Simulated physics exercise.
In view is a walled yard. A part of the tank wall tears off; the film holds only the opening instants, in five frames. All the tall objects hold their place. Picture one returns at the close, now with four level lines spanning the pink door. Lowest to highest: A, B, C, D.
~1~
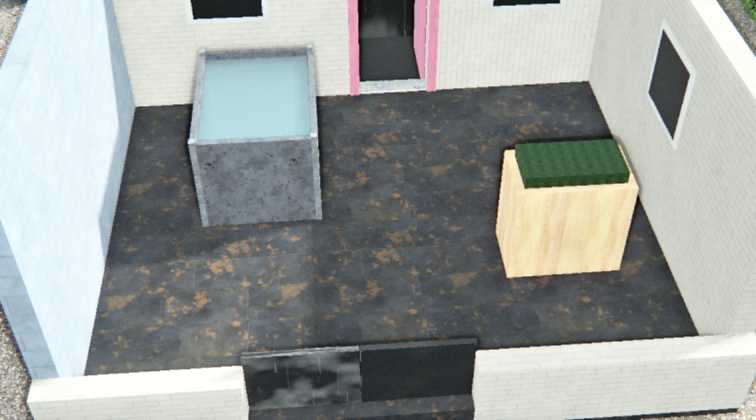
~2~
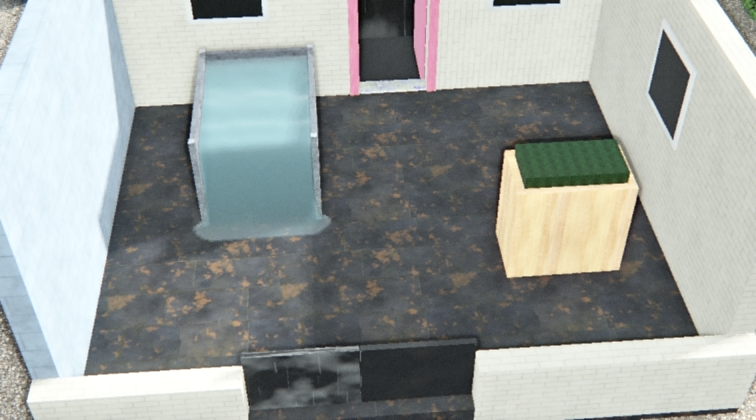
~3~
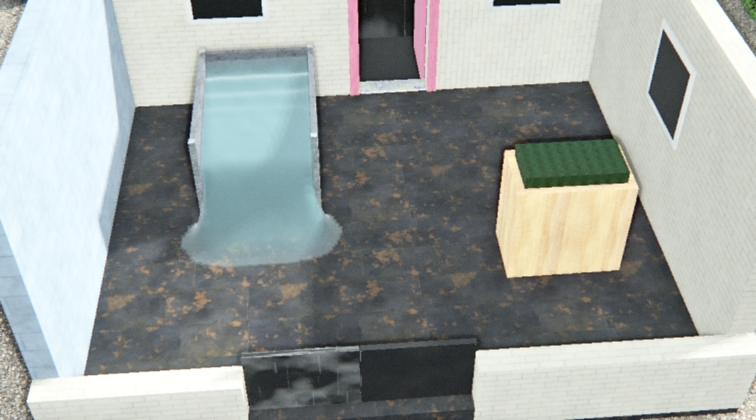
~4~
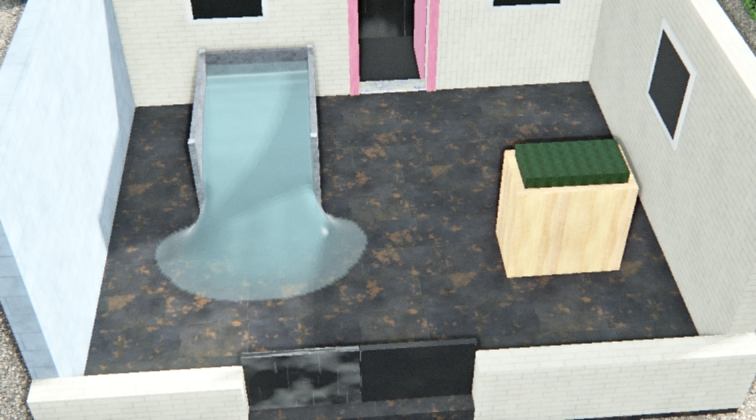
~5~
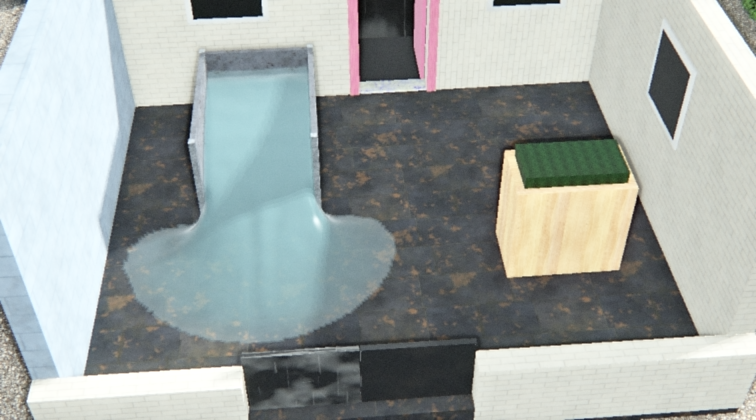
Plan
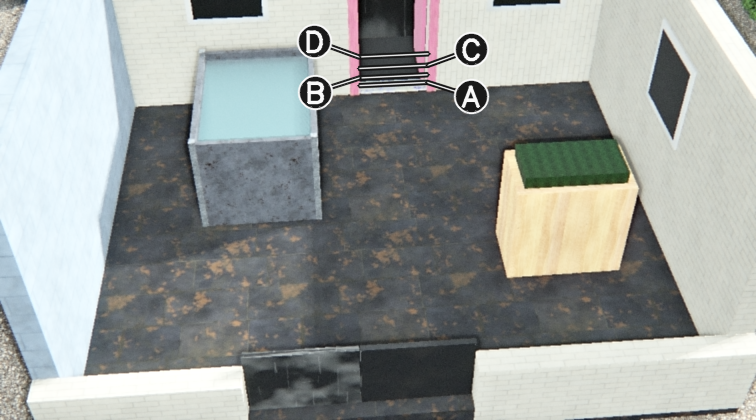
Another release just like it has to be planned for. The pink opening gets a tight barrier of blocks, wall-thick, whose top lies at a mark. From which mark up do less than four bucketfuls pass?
I would pick height A.
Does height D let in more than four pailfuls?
No.
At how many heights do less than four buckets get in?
All of the four.
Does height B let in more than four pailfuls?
No.
On the marked copy, A at (393, 84); B at (393, 76); C at (393, 66); D at (393, 55); from the bottom up A, B, C, D.
With A, a splash gets over, under a bucket.
With B, nothing gets over.
With C, nothing gets over.
With D, nothing gets over.
